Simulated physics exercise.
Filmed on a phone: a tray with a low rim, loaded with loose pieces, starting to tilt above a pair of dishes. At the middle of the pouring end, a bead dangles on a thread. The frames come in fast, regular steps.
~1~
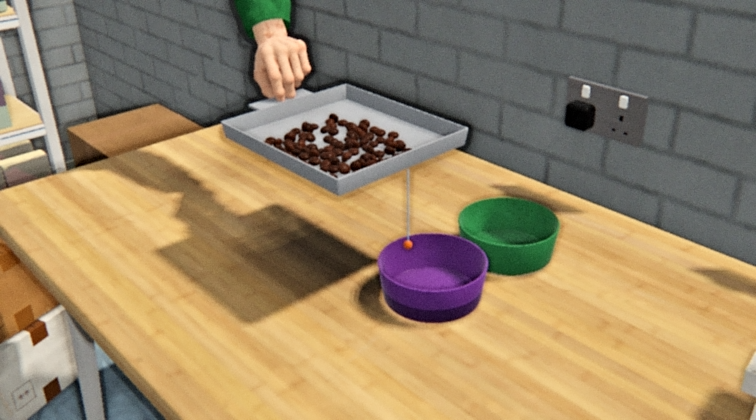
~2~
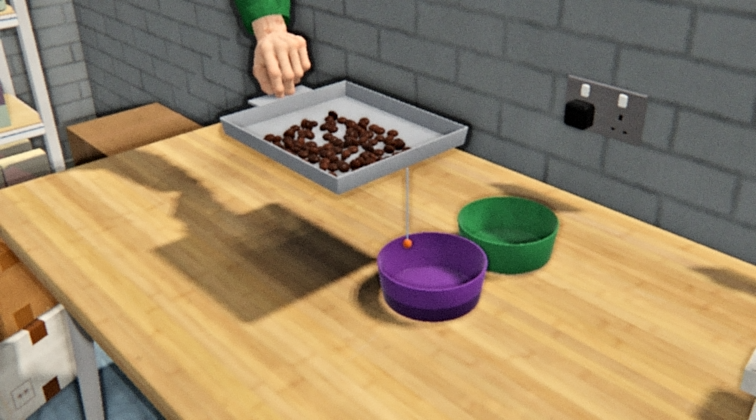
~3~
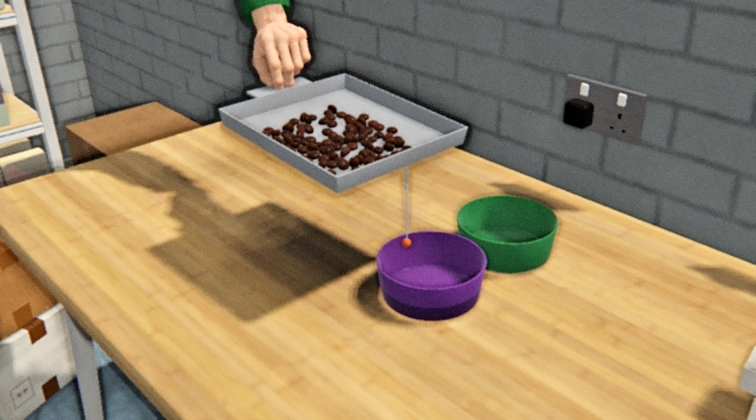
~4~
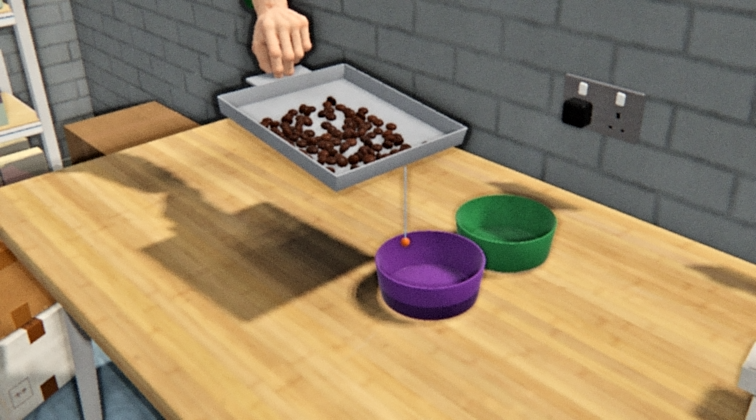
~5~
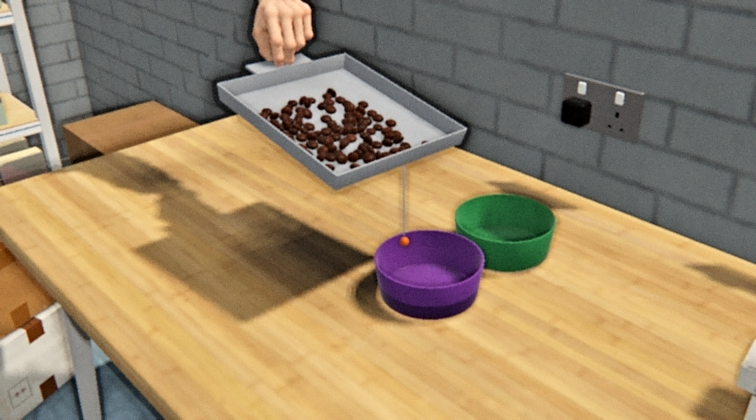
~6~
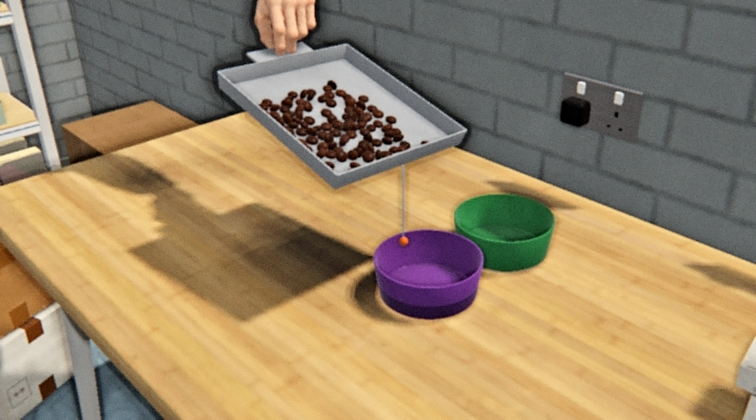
A hand gradually raising the back of a grey tray of small brown pieces above purple and green bowls on a wooden table.
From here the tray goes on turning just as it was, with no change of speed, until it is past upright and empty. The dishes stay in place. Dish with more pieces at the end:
More lands left.
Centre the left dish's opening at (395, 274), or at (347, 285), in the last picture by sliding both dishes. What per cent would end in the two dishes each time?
80 % for the first, 60 % for the second.
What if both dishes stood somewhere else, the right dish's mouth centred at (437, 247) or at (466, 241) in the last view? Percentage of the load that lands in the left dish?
You'd get 0 in a hundred first and 30 in a hundred after that.
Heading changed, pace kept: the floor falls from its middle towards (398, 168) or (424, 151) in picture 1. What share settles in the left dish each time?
The first try yields 50 percent and the second 50 percent.
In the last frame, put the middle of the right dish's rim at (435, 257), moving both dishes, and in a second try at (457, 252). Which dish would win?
Case one: The dish at right. Case two: The dish at right.
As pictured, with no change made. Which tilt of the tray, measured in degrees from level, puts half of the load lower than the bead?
Roughly 105°.
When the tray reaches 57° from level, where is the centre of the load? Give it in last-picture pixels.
Around (387, 137).
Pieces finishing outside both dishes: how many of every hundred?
Roughly 30 percent of the load.
Shortly afterwards, tray tipped steeply; the whole lot on the tray.
Next, tray tipped right over; all but a few on the tray; only a few in the left dish; only a few outside both; only a few in the air.
Some moments later, tray tipped past a quarter turn; near two thirds in the left dish; a little in the right dish; near a quarter outside both.
In the end, tray tipped past a quarter turn; near two thirds in the left dish; a little in the right dish; near a quarter outside both.
